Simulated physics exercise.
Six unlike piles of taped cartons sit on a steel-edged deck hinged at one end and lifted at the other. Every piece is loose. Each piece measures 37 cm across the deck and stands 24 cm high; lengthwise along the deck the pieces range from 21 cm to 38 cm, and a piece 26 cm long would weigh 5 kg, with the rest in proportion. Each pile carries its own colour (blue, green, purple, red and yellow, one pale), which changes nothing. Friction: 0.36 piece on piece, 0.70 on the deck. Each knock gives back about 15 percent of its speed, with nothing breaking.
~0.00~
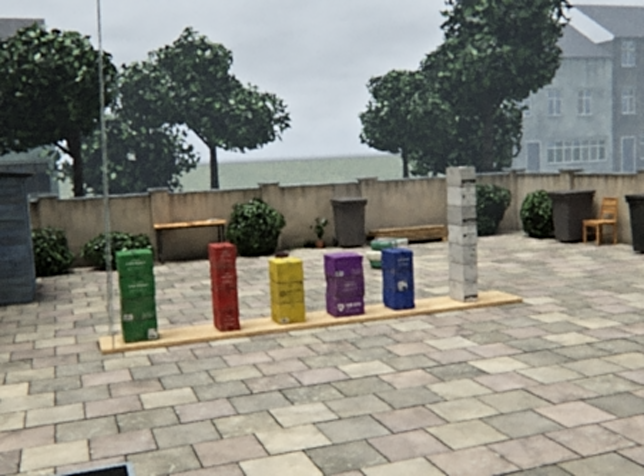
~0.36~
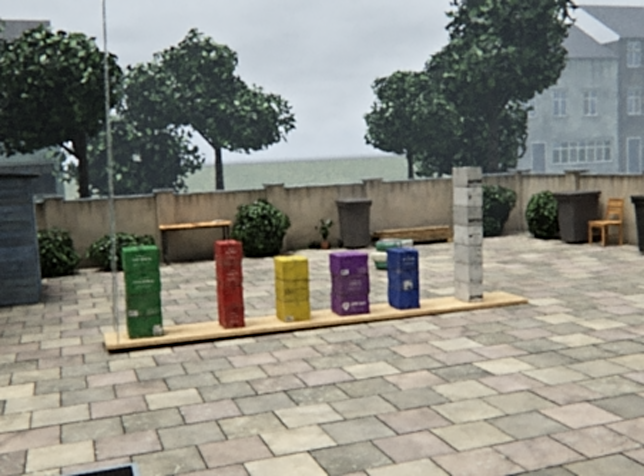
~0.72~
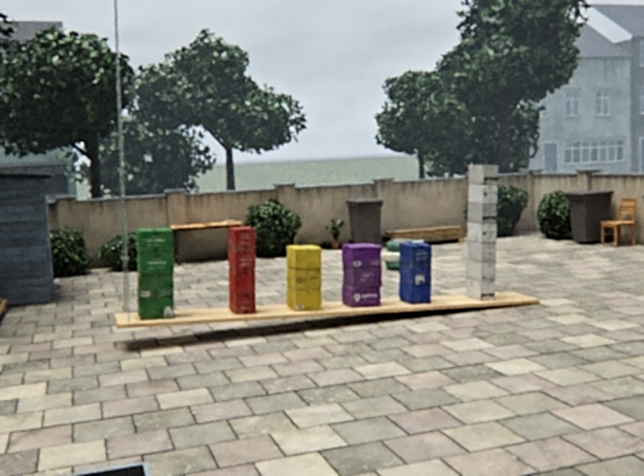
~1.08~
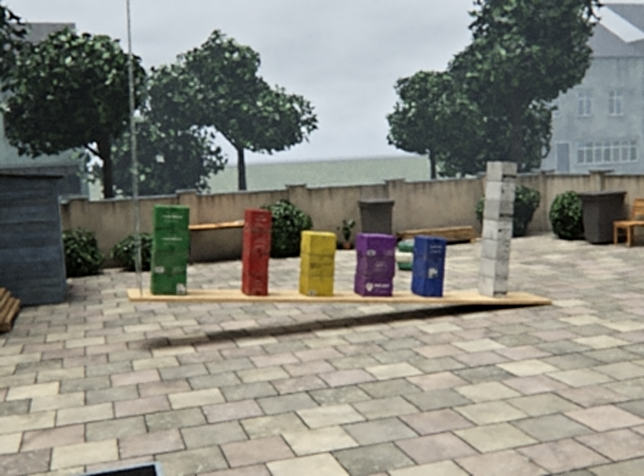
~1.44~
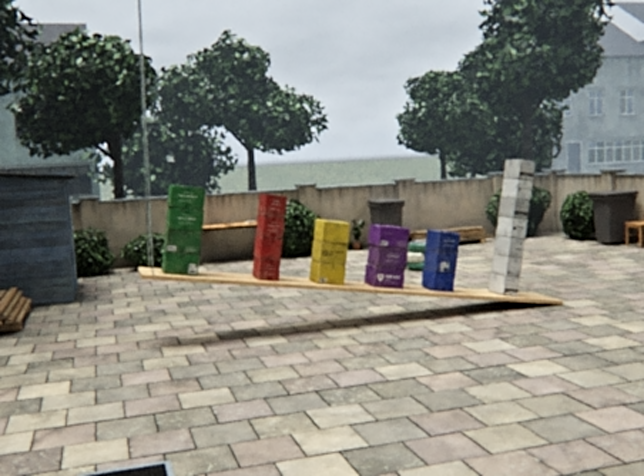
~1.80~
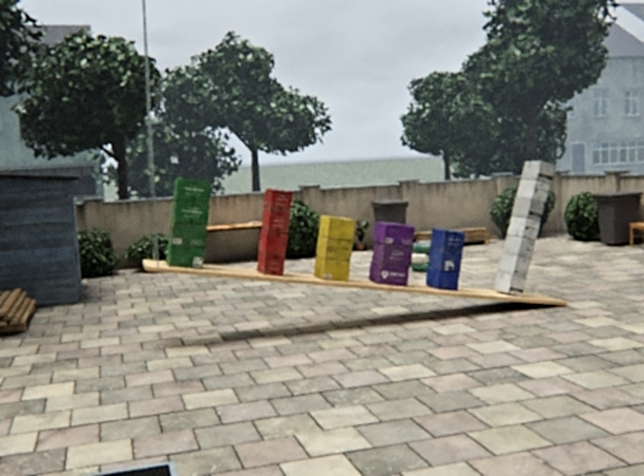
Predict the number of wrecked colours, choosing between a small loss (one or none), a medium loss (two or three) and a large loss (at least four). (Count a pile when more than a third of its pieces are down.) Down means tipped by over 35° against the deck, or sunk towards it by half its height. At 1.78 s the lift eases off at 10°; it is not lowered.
It is a small loss, one or none.
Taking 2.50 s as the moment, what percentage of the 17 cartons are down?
0 %.
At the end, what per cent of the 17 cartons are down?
Close to 0 per cent of them.
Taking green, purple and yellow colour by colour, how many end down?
Down at the end: Green 0, purple 0 and yellow 0.
By 2.00 s, slope 10°; none of the 17 other cartons down.
When it is over (3.1 s), slope 10°; none of the 17 other cartons down; top yellow carton unmoved; top green carton unmoved. No coloured pile is wrecked. In pixels of the last frame, middles, top yellow carton near (337, 228), top green carton near (192, 190).
